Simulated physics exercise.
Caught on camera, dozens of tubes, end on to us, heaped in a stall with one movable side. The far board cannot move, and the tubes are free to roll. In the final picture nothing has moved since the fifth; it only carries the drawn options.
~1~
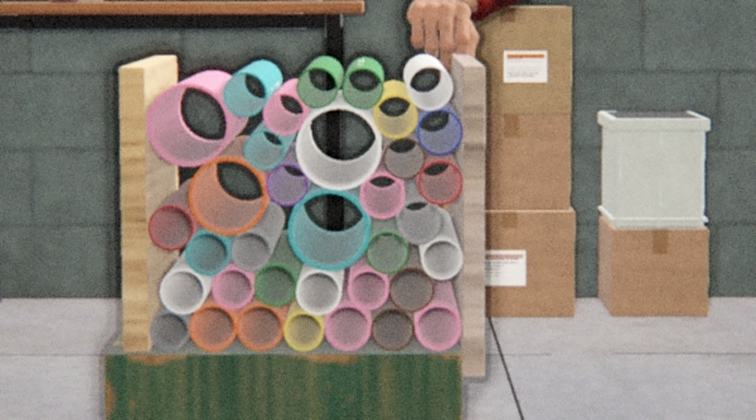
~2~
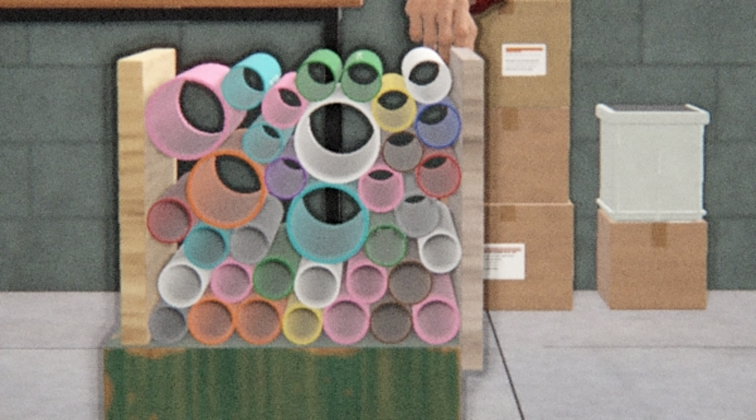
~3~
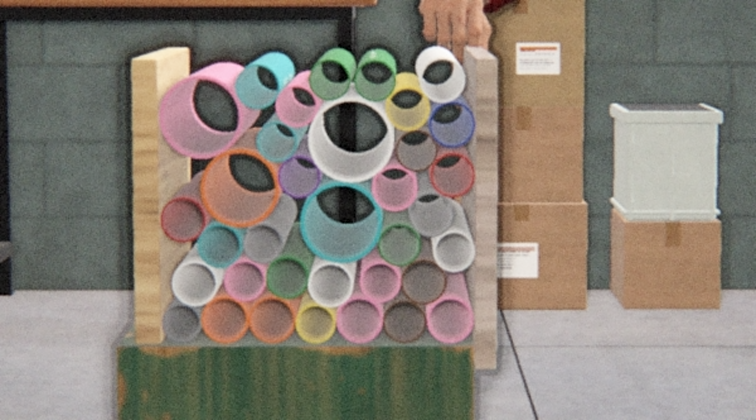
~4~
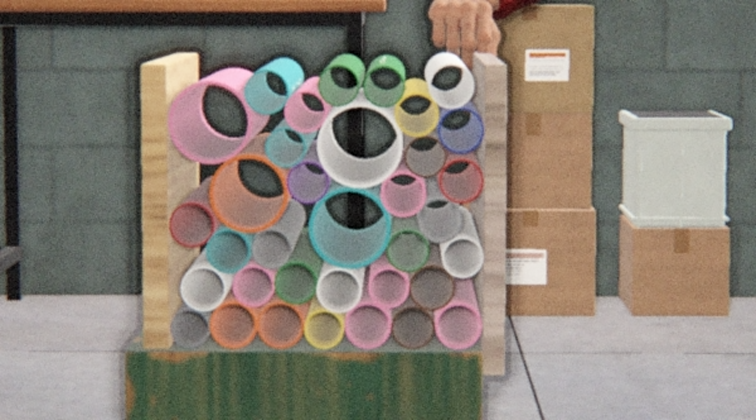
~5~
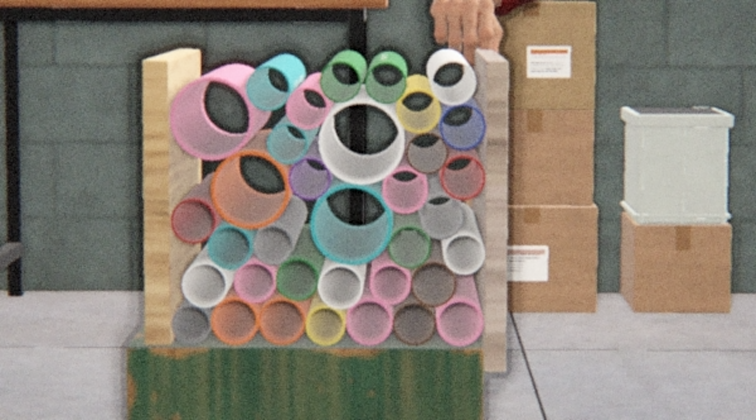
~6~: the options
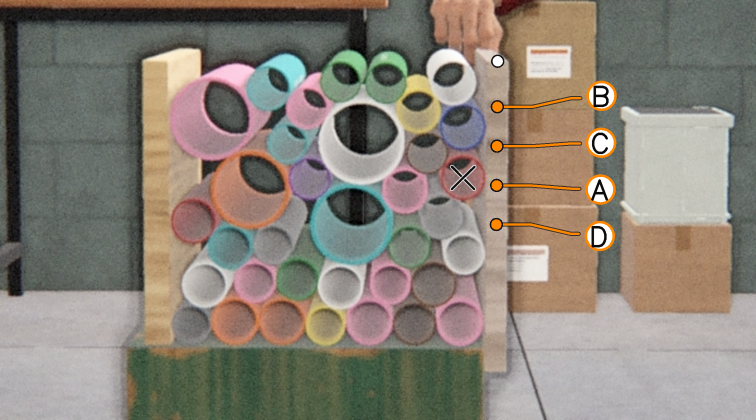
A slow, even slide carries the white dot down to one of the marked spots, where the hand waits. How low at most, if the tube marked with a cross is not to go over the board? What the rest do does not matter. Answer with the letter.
It can be let down to D.
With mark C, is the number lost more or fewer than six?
It loses fewer than six.
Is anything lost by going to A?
At A: Yes.
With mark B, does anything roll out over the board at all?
No, at B.
On the marked copy, A at (496, 186); B at (497, 106); C at (497, 146); D at (496, 225); the cross at (463, 178); the white dot at (497, 61).
Taking D. A third of the way, top of the board (486, 136).
Two thirds of the way, top of the board (485, 221).
When it is over, top of the board (485, 224), about four out over the board, the crossed one still inside.
As for the rest, A keeps the crossed one inside; B keeps the crossed one inside; C keeps the crossed one inside.
